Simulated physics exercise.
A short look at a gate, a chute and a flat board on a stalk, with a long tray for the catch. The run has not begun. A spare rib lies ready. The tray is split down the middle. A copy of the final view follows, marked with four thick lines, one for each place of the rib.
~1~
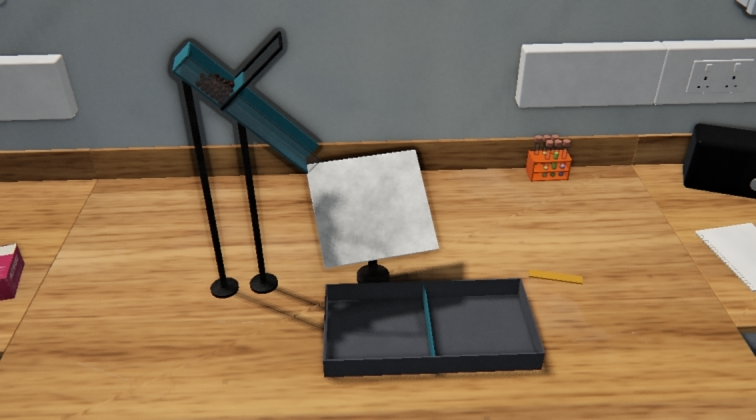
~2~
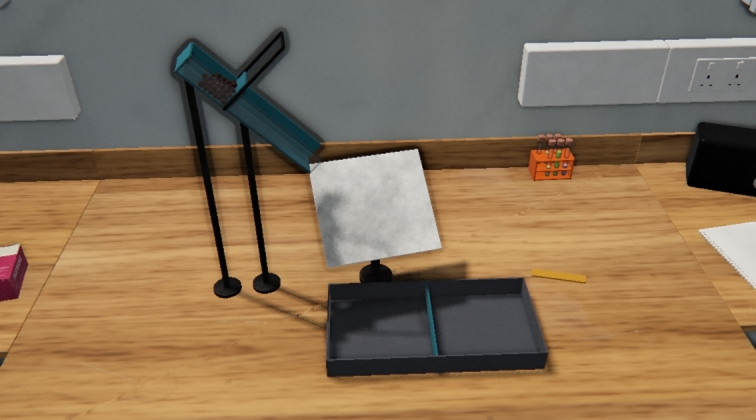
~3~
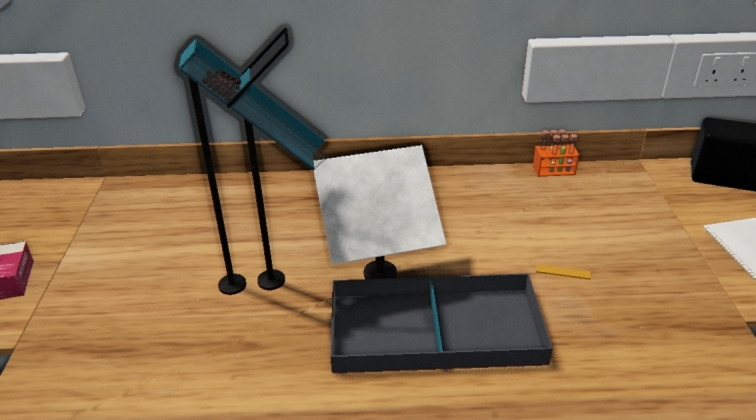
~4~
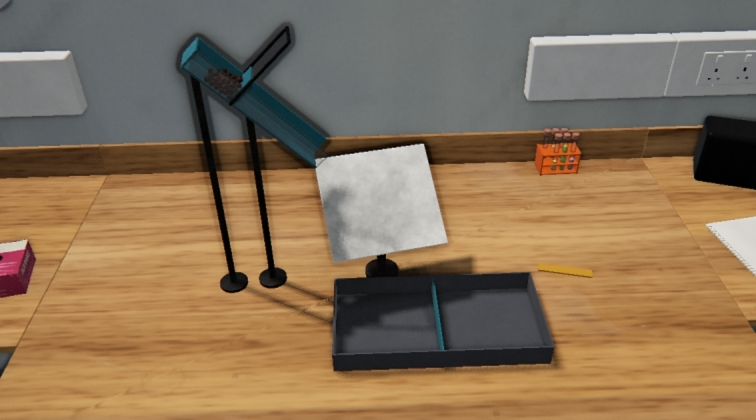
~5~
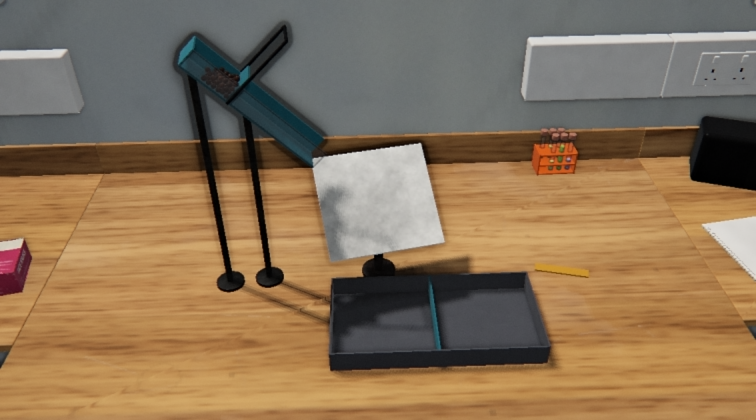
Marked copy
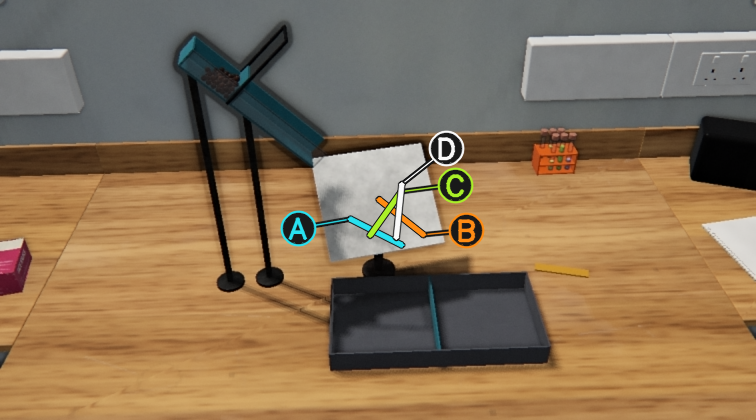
On a wooden desk, a chute, tilted board and divided tray stay still as the view shifts slightly.
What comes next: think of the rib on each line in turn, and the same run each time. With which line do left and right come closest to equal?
B works best here.
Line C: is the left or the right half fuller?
More lands on the left.
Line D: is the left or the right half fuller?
The left half.
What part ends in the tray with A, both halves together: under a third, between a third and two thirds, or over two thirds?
It is over two thirds.
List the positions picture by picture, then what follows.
Load behind the gate (216, 87), chocolate balls; lip of the chute (307, 166), sloping fairly steeply, in the first picture.
Middle of the board (375, 206), tilted fairly steeply; middle of its low edge (386, 258); of its high edge (364, 157), in the second picture.
Front corners of the tray (331, 356) and (552, 348); front end of its middle wall (442, 352); gate still shut (247, 78), in the third picture.
Middle of the load (224, 82); lip (315, 160), in the fourth picture.
Middle of the load (221, 81); lip (312, 160), in the fifth picture.
On the marked copy, line A from (350, 219) to (401, 245); line B from (379, 199) to (423, 234); line C from (401, 191) to (370, 235); line D from (401, 184) to (396, 237).
With A, of what is caught, just a few in the left half, almost all in the right.
With B, of what is caught, roughly half in the left half, roughly half in the right.
With C, of what is caught, almost all in the left half, just a few in the right.
With D, of what is caught, almost all in the left half, just a few in the right.
